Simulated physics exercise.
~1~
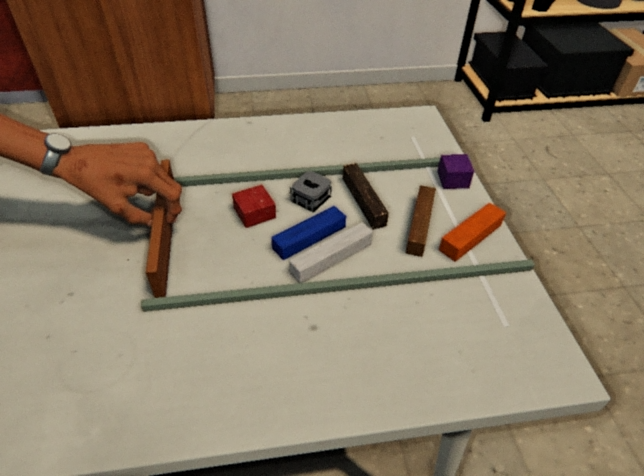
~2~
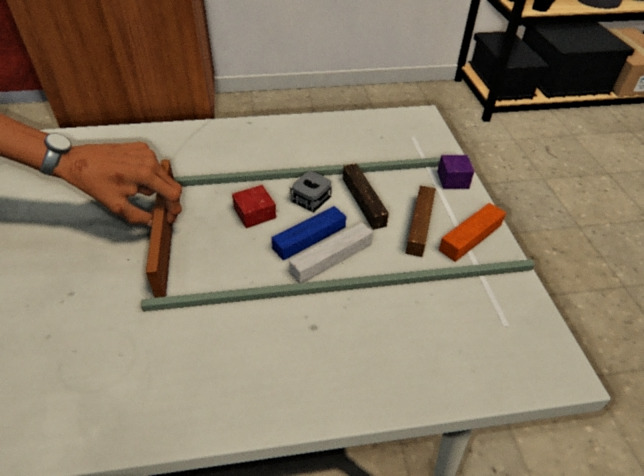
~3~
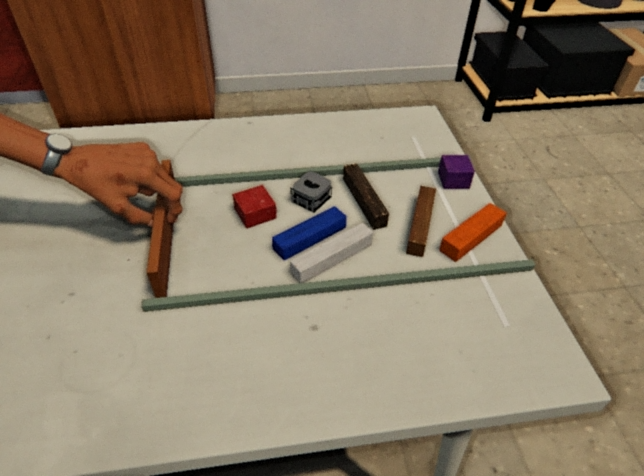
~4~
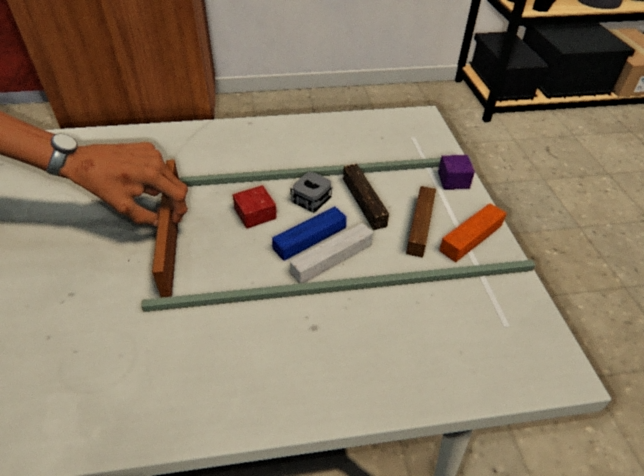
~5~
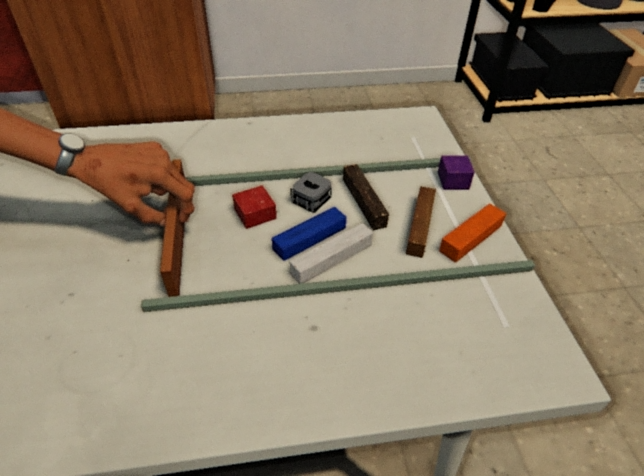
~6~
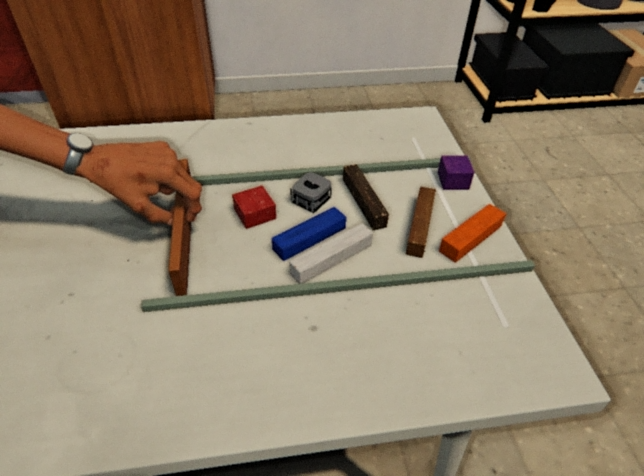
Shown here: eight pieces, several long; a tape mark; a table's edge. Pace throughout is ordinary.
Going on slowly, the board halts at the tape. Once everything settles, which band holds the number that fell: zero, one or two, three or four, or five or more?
Three, or four.
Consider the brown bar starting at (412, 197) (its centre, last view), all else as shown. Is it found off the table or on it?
From there it falls.
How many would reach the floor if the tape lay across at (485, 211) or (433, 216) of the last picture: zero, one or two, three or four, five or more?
First tape: Five or over; second tape: One or two.
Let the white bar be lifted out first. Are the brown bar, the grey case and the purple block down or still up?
The brown bar drops off, the grey case holds on, the purple block comes down.
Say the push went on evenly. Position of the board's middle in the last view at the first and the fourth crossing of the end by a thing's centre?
For the first, roughly (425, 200); for the next, roughly (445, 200).
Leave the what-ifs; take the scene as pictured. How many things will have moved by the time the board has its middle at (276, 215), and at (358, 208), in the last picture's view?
The number moved is 3 and then 6.
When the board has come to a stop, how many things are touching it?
4 in contact.
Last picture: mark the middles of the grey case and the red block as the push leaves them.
Grey case at (448, 172), red block at (460, 192).
Early on, none off yet; purple block at rest near (455, 173); orange bar at rest near (473, 232); brown bar at rest near (421, 220).
A while later, none off yet; purple block at rest near (455, 173); orange bar at rest near (476, 233); brown bar travelled a little near (450, 227).
Finally, the number that fall off is three or four; lost, black bar, brown bar, orange bar and purple block.
